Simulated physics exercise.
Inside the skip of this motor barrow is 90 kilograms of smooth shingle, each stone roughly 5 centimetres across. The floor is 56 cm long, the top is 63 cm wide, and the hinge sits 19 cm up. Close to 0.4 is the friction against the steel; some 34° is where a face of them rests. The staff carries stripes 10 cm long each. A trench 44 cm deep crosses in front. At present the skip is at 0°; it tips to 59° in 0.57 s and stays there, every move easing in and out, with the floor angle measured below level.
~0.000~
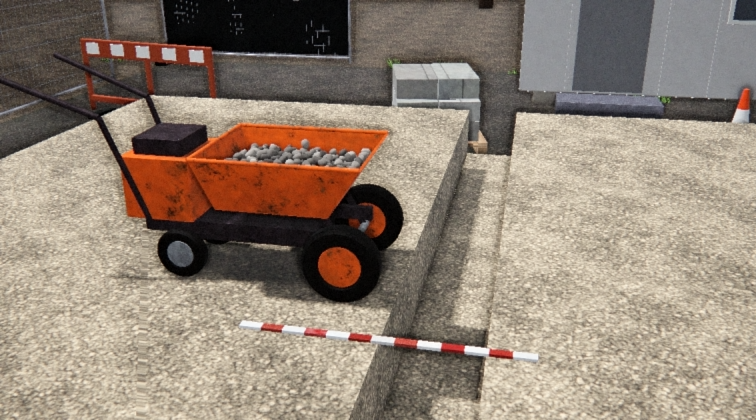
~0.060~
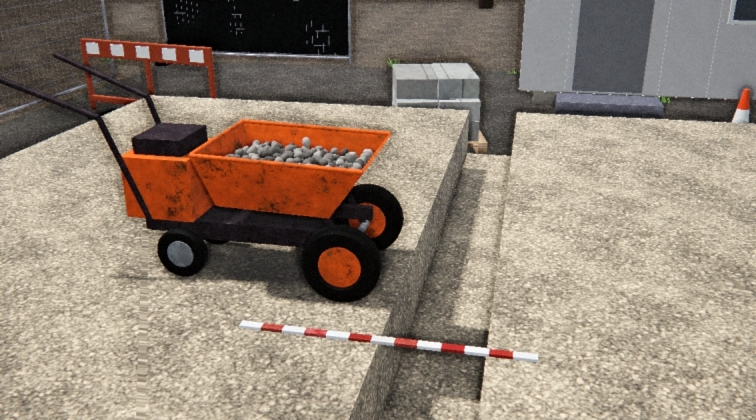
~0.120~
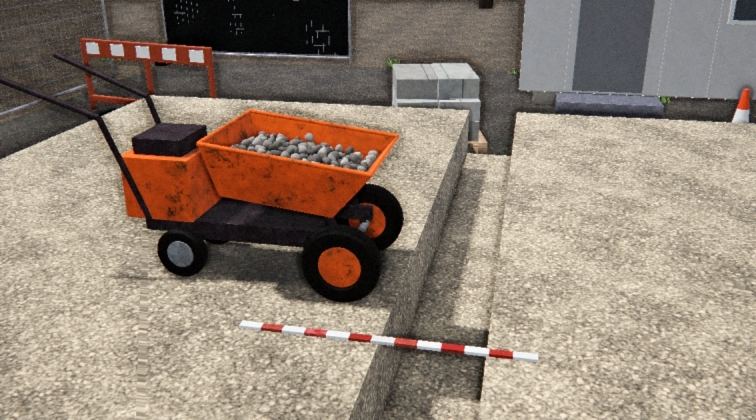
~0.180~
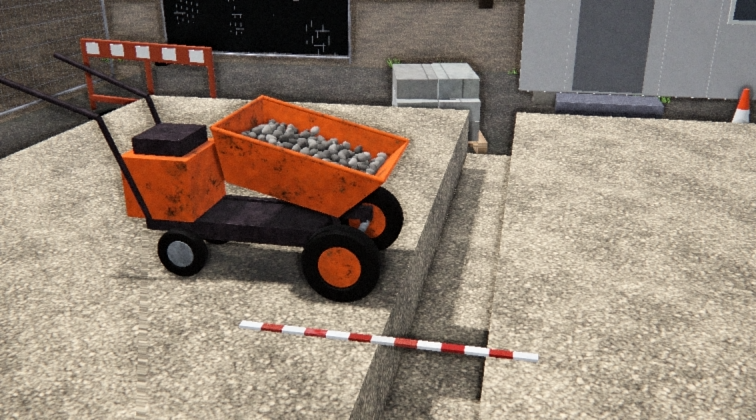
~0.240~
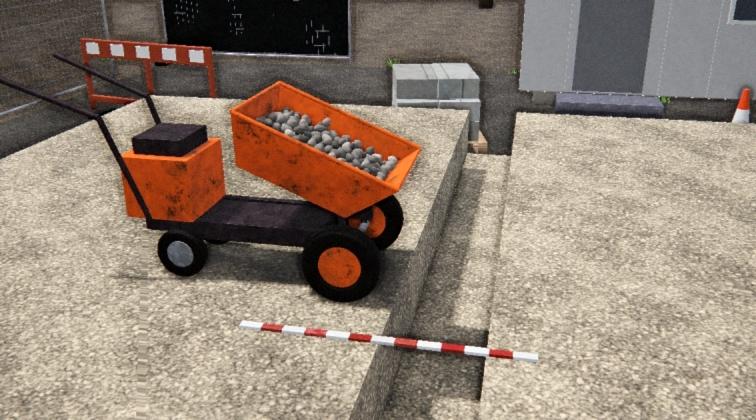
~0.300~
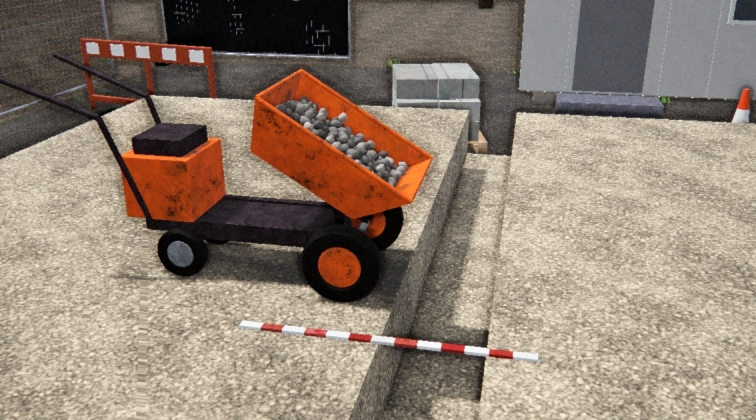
On a gravelly yard beside a narrow trench, the orange skip of a parked barrow tilting towards the right, grey stones shifting inside.
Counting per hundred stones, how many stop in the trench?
Some 36.
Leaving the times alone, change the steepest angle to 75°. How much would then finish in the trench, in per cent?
Roughly 35 percent.
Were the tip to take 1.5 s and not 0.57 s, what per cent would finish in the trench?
It would be near 60 percent.
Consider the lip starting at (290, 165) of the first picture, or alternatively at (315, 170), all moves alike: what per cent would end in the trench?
It'd be around 70 per cent and after that around 65 per cent.
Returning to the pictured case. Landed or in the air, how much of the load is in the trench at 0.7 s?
Close to 5 per cent at that time.
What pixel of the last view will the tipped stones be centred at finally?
I'd point somewhere around (509, 284).
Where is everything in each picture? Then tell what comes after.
In the first picture, the skip is at 0°, its lip at (359, 171); the top of the load is at (287, 154).
In the second picture, the skip is at 2°, its lip at (362, 172); the top of the load is at (267, 150); the stones move at 0.4 m/s on average.
The third picture shows lip at (371, 176), floor tilted 7°, highest stones at (266, 142); the stones move at 0.8 m/s on average.
The fourth picture shows lip at (384, 181), floor tilted 14°, highest stones at (268, 131); the stones move at 1.1 m/s on average.
The fifth picture shows lip at (398, 190), floor tilted 23°, highest stones at (278, 117); the stones move at 1.3 m/s on average.
The sixth picture shows lip at (412, 202), floor tilted 32°, highest stones at (295, 106); the stones move at 1.3 m/s on average.
After 0.4 s the floor is at 50°; 100 % in the skip; the foremost stones are at (412, 207).
After 0.7 s the floor is at 59°; 94 % in the skip, 6 % in the trench; the foremost stones are at (481, 239).
After 1.0 s the floor is at 59°; 42 % in the skip, 20 % in the trench, 38 % past the trench; the foremost stones are at (603, 298).
After 3.0 s the floor is at 59°; 22 % in the skip, 36 % in the trench, 42 % past the trench; the foremost stones are past the picture's edge.
